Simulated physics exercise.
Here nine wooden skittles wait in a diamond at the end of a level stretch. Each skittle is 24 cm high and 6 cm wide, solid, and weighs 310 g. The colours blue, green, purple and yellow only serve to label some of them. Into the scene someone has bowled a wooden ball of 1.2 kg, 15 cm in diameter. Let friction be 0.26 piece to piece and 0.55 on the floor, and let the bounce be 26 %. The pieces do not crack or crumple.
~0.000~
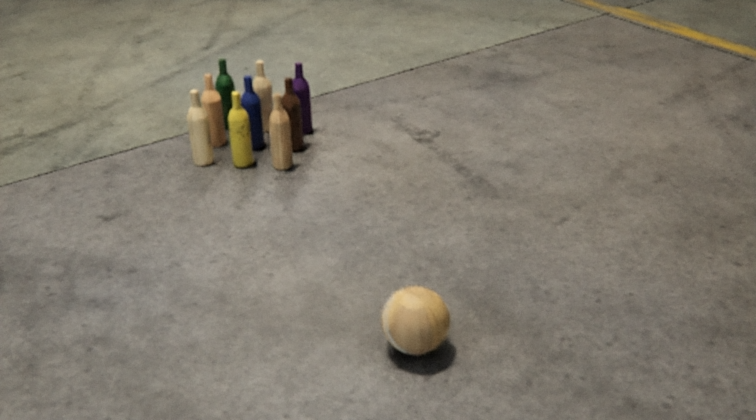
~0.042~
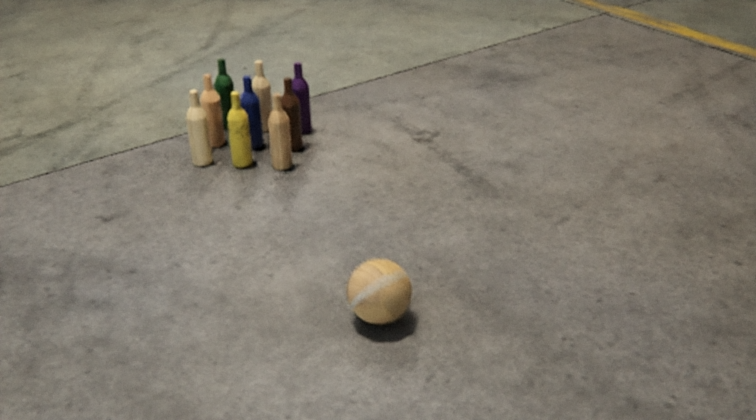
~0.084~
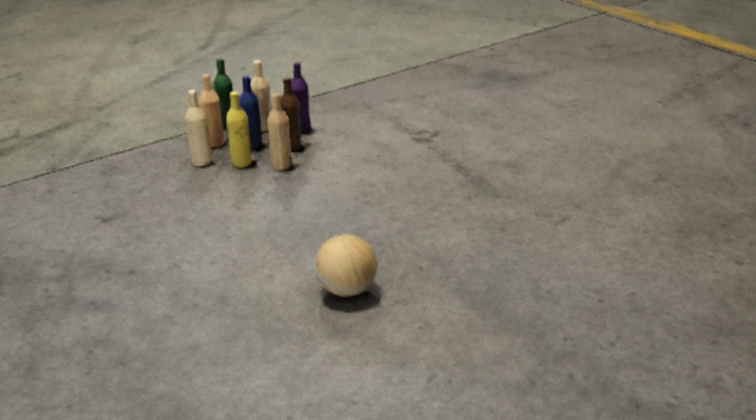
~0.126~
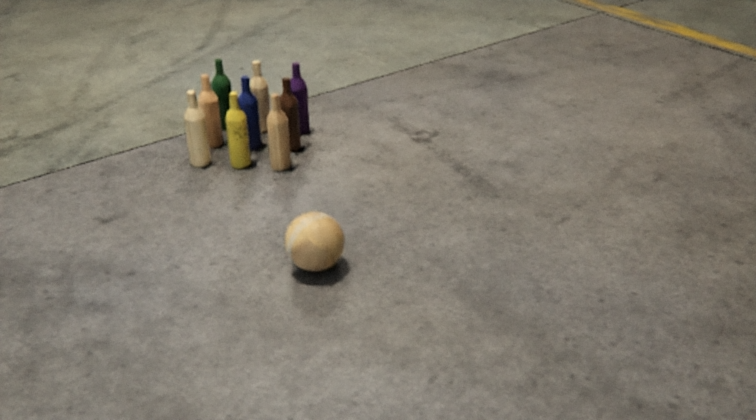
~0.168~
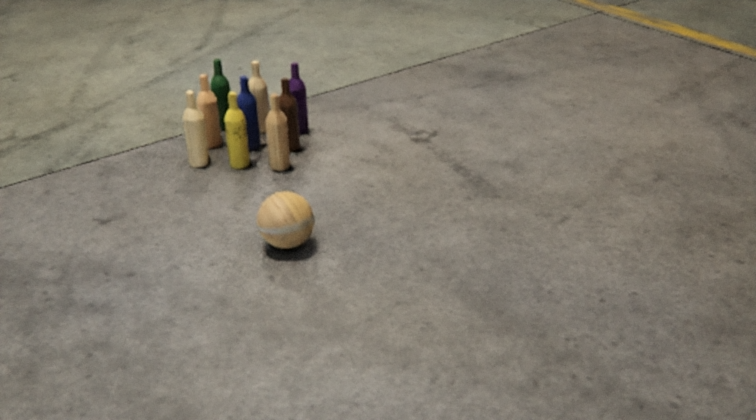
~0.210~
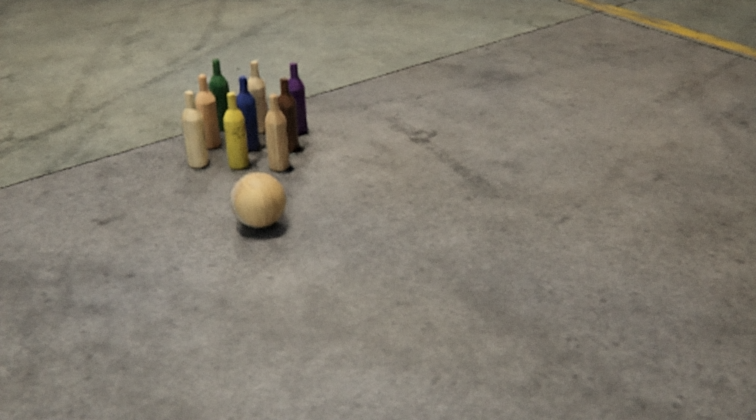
A wooden ball rolls up and left across the grey floor, nearing the upright bottle-shaped skittles.
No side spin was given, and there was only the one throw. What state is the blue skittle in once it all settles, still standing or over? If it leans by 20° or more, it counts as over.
Once it all settles, the blue skittle is still standing.
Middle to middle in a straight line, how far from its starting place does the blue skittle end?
I'd put it at near 0 cm.
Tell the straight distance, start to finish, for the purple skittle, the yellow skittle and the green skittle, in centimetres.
Purple 0, yellow 0, green 0.
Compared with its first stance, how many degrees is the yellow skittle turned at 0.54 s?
About 0°.
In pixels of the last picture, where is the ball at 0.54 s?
Roughly (108, 104).
Around 0.38 s, ball still moving; 1 of the 9 skittles over; blue skittle unmoved.
Finally (2.3 s), ball rolling away; 1 of the 9 skittles over; blue skittle unmoved; yellow skittle unmoved; green skittle unmoved. Seen by the last camera, middles, blue skittle near (246, 113), yellow skittle near (235, 130).
